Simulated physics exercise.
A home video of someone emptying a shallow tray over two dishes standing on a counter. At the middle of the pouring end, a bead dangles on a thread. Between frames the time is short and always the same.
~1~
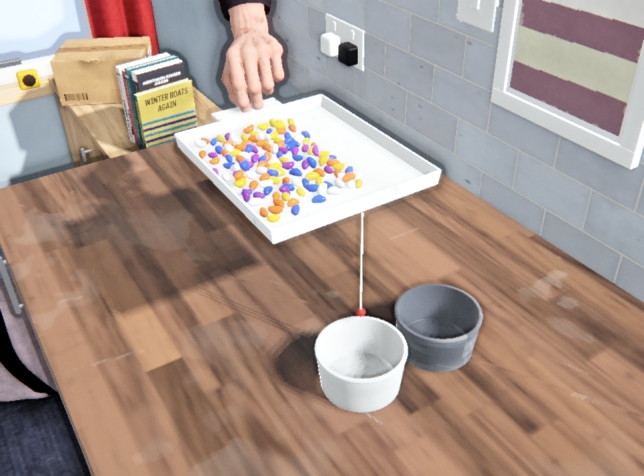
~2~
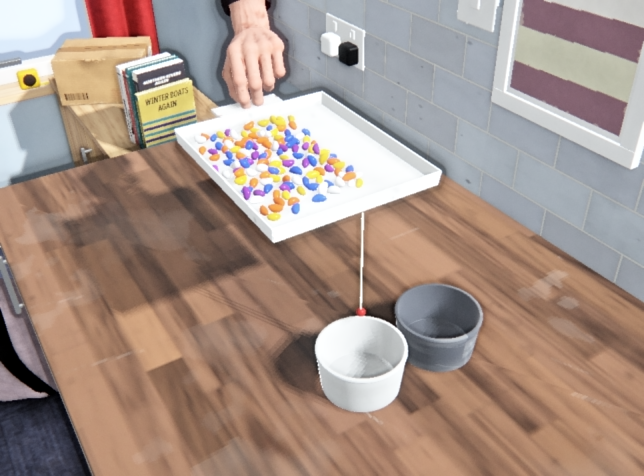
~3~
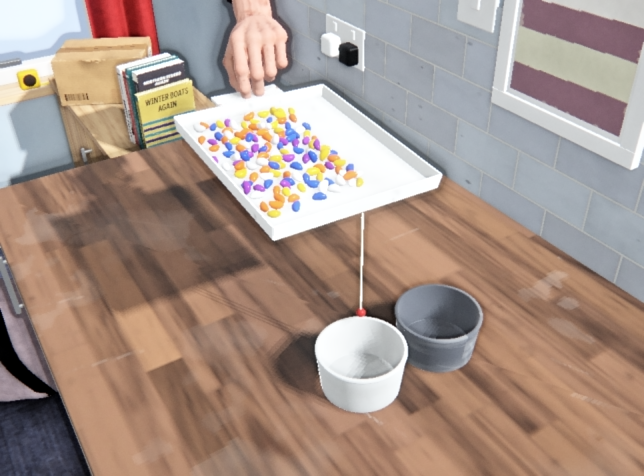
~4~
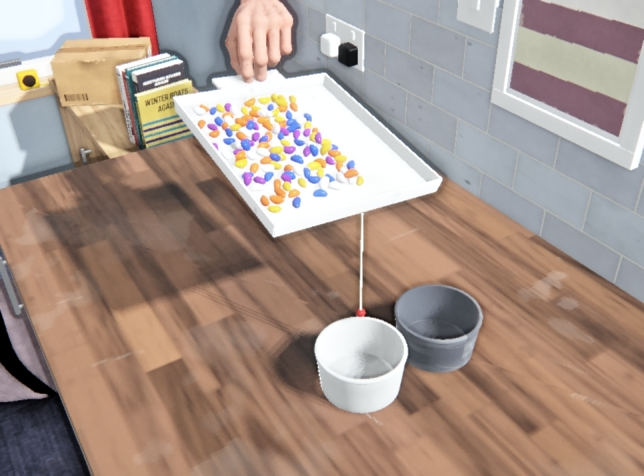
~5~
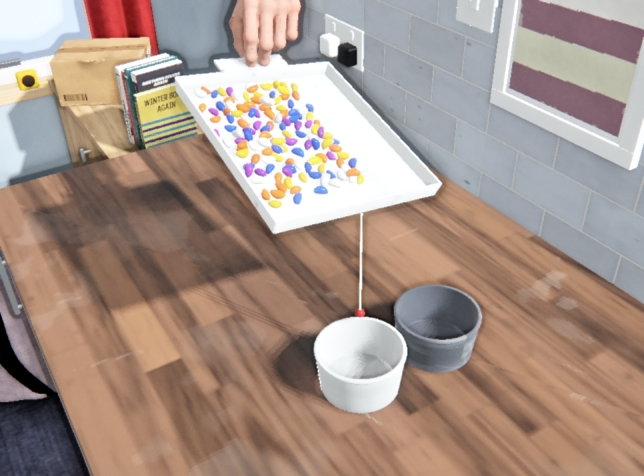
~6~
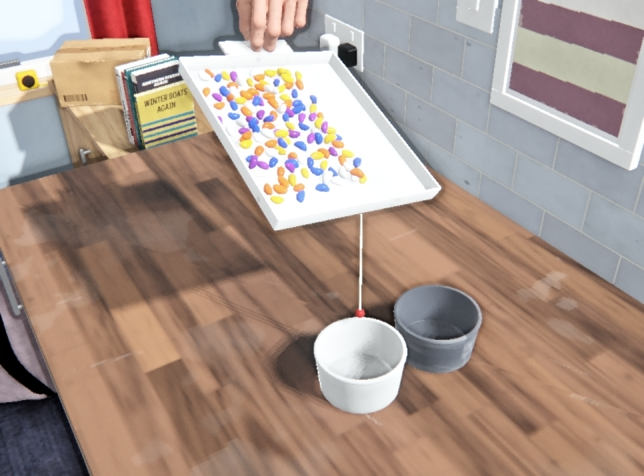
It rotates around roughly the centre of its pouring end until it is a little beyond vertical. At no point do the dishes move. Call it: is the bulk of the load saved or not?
The bulk is saved.
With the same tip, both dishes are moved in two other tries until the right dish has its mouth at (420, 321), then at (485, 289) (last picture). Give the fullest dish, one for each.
Placement one: The right-positioned dish. Placement two: The left-positioned dish.
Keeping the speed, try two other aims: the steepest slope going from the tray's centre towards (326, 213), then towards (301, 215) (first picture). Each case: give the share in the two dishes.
50 per cent, then 20 per cent.
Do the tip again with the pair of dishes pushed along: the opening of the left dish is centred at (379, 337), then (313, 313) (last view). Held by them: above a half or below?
For the earlier try a larger portion is kept, for the later one a smaller portion.
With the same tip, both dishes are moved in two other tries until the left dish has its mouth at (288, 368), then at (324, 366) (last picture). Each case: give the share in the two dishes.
I'd say about 10 percent, followed by about 40 percent.
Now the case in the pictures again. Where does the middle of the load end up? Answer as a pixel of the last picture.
I'd place the middle at about (433, 338).
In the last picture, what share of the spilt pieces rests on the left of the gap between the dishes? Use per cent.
Looks to be around 40 per cent of the spill.
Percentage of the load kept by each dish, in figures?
Roughly 0 in a hundred for the left dish, roughly 70 in a hundred for the right dish.
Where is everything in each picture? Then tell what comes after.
Corners of the pouring end at (273, 229) and (438, 170), level; middle of the load at (274, 163), jelly beans; left dish at (387, 389); right dish at (464, 349); bead on its thread at (361, 312), in the first frame.
Corners of the pouring end at (273, 228) and (439, 171), level; middle of the load at (275, 160), in the second frame.
Corners of the pouring end at (274, 226) and (439, 174), tipped barely, lowest at the right corner; middle of the load at (275, 154), in the third frame.
Corners of the pouring end at (276, 223) and (440, 178), tipped a little, lowest at the right corner; middle of the load at (276, 145), in the fourth frame.
Corners of the pouring end at (277, 220) and (439, 183), tipped clearly, lowest at the right corner; middle of the load at (277, 135), in the fifth frame.
Corners of the pouring end at (280, 218) and (438, 187), tipped clearly, lowest at the right corner; middle of the load at (280, 127); left dish at (386, 390); right dish at (463, 351), in the sixth frame.
Soon after the last picture, tray tipped steeply; nearly all on the tray; a stray few in the air.
A little later, tray tipped past a quarter turn; about half on the tray; a stray few in the left dish; about a quarter in the right dish; a small part outside both; a small part in the air.
Later still, tray tipped past a quarter turn; a stray few in the left dish; about two thirds in the right dish; about a quarter outside both.
At rest, tray tipped past a quarter turn; a stray few in the left dish; about two thirds in the right dish; about a quarter outside both.
